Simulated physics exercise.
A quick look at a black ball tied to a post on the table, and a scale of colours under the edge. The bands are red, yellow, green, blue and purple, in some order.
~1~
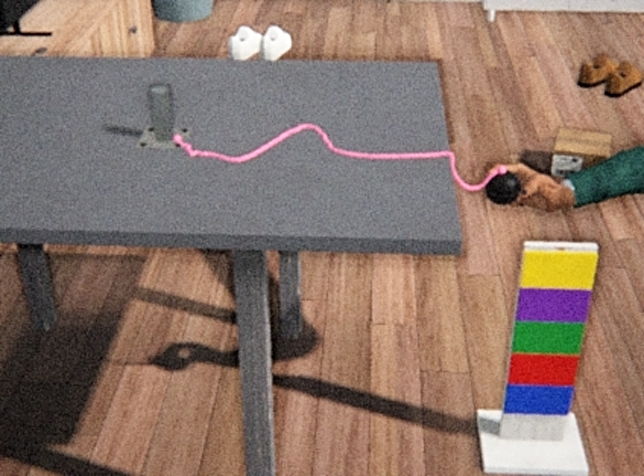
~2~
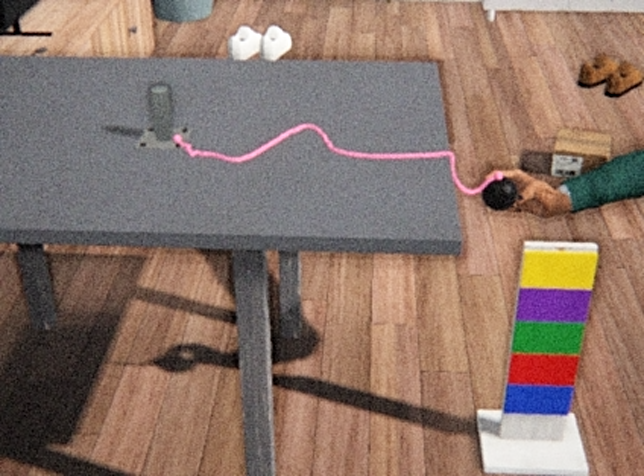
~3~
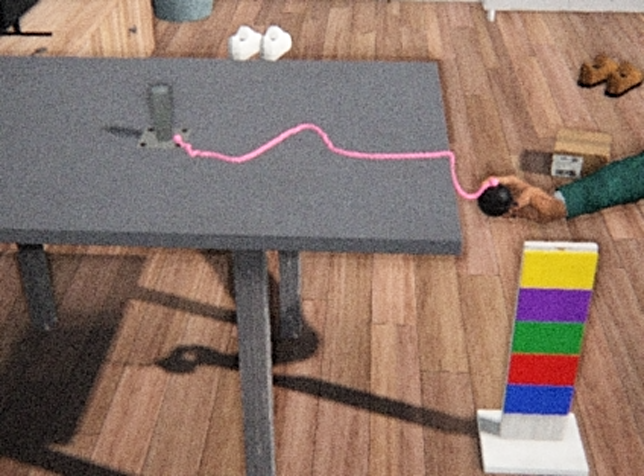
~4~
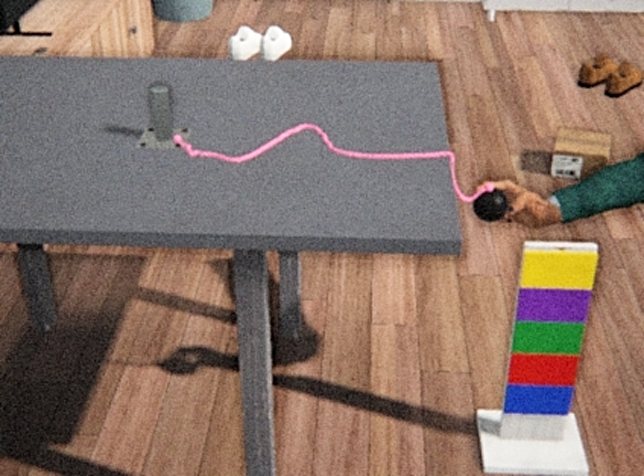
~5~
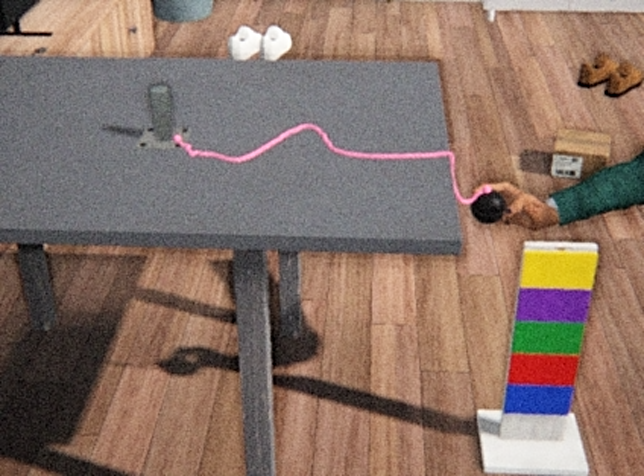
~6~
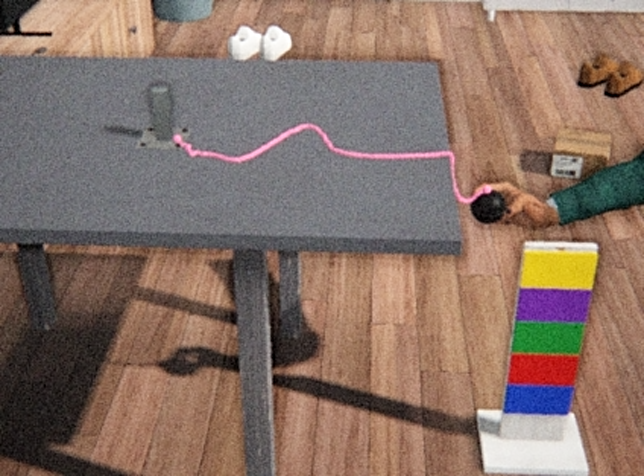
A hand in a green sleeve held a black ball, tied by a pink shoelace to a post on the table, just past the edge, and moved it slightly left and down beside the coloured scale.
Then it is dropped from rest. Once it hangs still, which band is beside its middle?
The green one.
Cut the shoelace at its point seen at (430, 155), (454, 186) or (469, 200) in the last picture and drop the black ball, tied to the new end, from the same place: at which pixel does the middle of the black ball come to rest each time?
Try by try, around (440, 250), (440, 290) and (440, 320).
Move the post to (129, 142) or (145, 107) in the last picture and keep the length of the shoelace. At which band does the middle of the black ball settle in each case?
In that order: Purple; purple.
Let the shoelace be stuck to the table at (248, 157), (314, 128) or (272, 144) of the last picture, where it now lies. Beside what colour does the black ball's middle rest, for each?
One after the other, purple; yellow; purple.
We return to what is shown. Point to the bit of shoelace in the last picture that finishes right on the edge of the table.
At (339, 152), roughly.
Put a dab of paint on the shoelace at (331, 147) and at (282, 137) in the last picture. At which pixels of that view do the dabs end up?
About (439, 149), and the other about (343, 145).
A little later, ball near (448, 311); level with purple.
Next, ball near (429, 329); level with green.
When it is over, ball near (438, 333); level with green. The shoelace holds its middle at green.
